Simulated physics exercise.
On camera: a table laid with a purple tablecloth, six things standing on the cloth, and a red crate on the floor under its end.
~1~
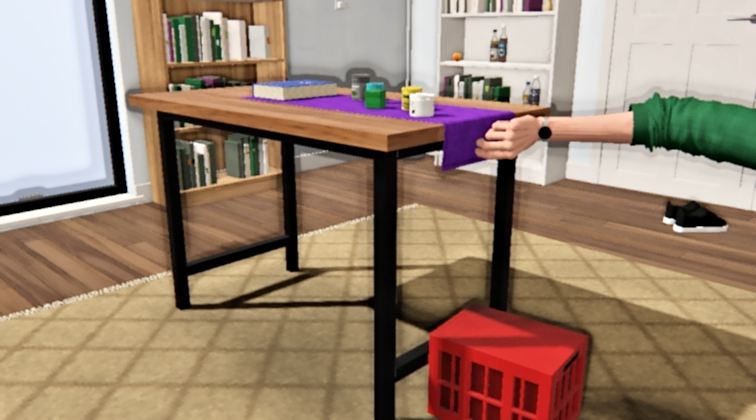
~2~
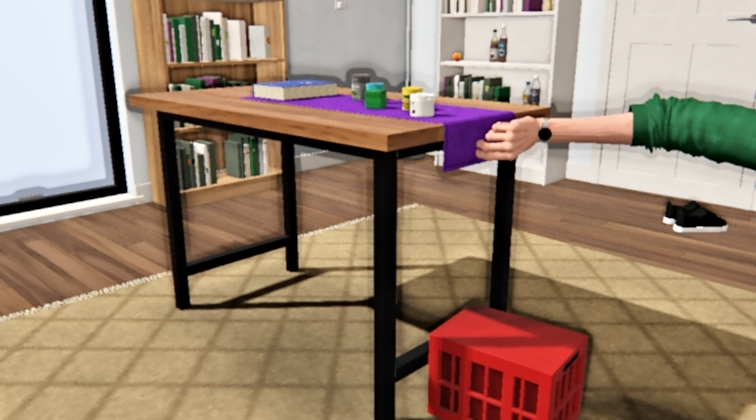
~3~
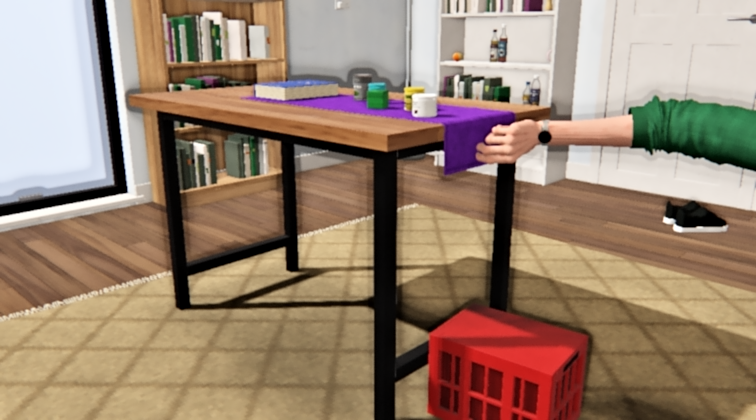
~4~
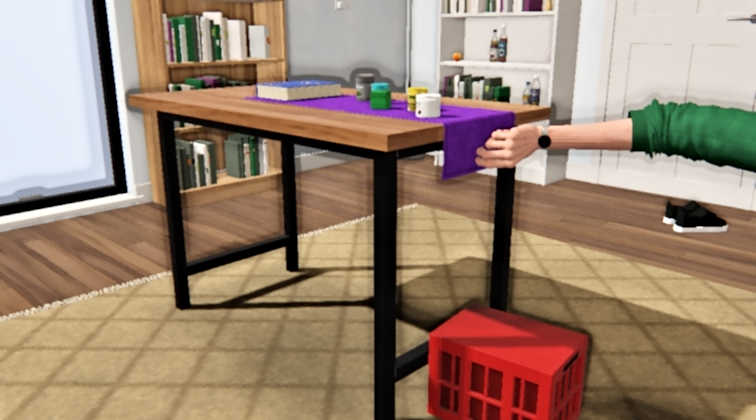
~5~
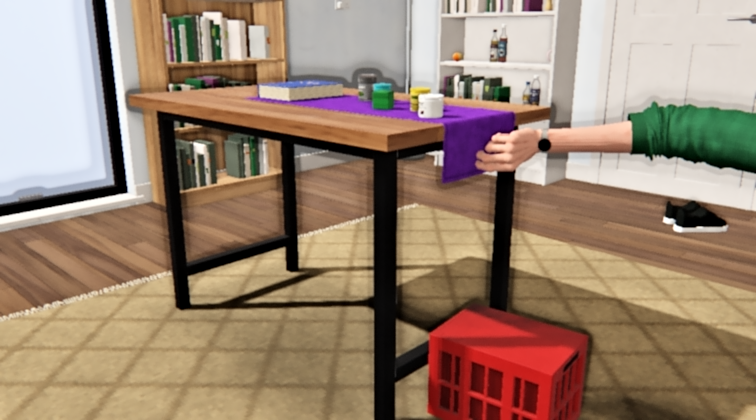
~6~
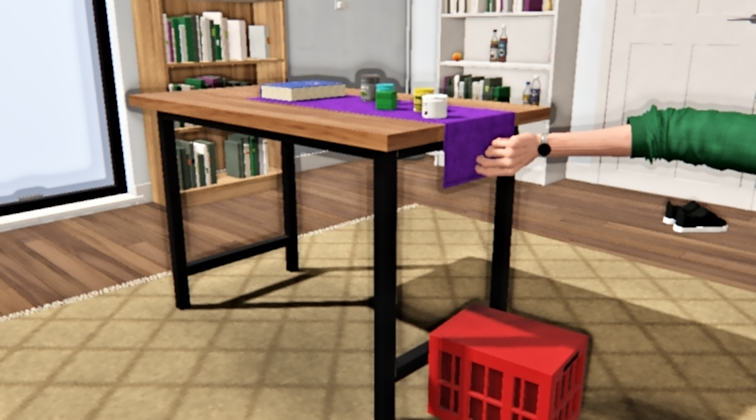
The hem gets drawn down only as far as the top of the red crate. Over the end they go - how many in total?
I predict that four objects will leave the top.
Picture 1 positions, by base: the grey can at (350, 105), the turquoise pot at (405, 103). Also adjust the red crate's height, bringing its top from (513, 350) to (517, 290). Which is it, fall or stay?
Outcome for the grey can: It stays. Outcome for the turquoise pot: It stays.
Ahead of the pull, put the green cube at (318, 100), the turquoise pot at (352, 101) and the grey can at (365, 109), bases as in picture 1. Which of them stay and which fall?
Result - green cube still up, turquoise pot still up, grey can down.
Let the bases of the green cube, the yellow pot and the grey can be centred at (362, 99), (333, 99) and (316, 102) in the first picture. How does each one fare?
The green cube stays aboard, the yellow pot stays aboard, the grey can stays aboard.
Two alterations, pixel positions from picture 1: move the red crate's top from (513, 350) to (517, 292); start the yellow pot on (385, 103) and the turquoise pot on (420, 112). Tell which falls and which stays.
In the end the yellow pot is still on top and the turquoise pot is no longer on top.
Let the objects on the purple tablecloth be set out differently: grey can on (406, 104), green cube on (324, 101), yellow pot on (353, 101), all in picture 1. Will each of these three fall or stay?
Note - grey can lost, green cube retained, yellow pot retained.
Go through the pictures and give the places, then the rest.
In the first frame, hem (442, 171); white pot (422, 95); yellow pot (412, 88); green cube (376, 90); turquoise pot (375, 84); grey can (361, 74); top of the crate (513, 350).
In the second frame, hem (443, 172); white pot (423, 95).
In the third frame, hem (445, 175); yellow pot (415, 88).
In the fourth frame, hem (442, 179); green cube (381, 91); top of the crate (513, 350).
In the fifth frame, hem (442, 183); turquoise pot (382, 84).
In the sixth frame, hem (443, 189); white pot (435, 96); yellow pot (424, 89); green cube (387, 91); turquoise pot (386, 85); grey can (371, 75).
Early on, hem near (479, 247); white pot gone.
Midway, hem near (478, 306); white pot, yellow pot and green cube gone.
Finally, hem on the crate; white pot, yellow pot, green cube and turquoise pot gone. It carries off four.
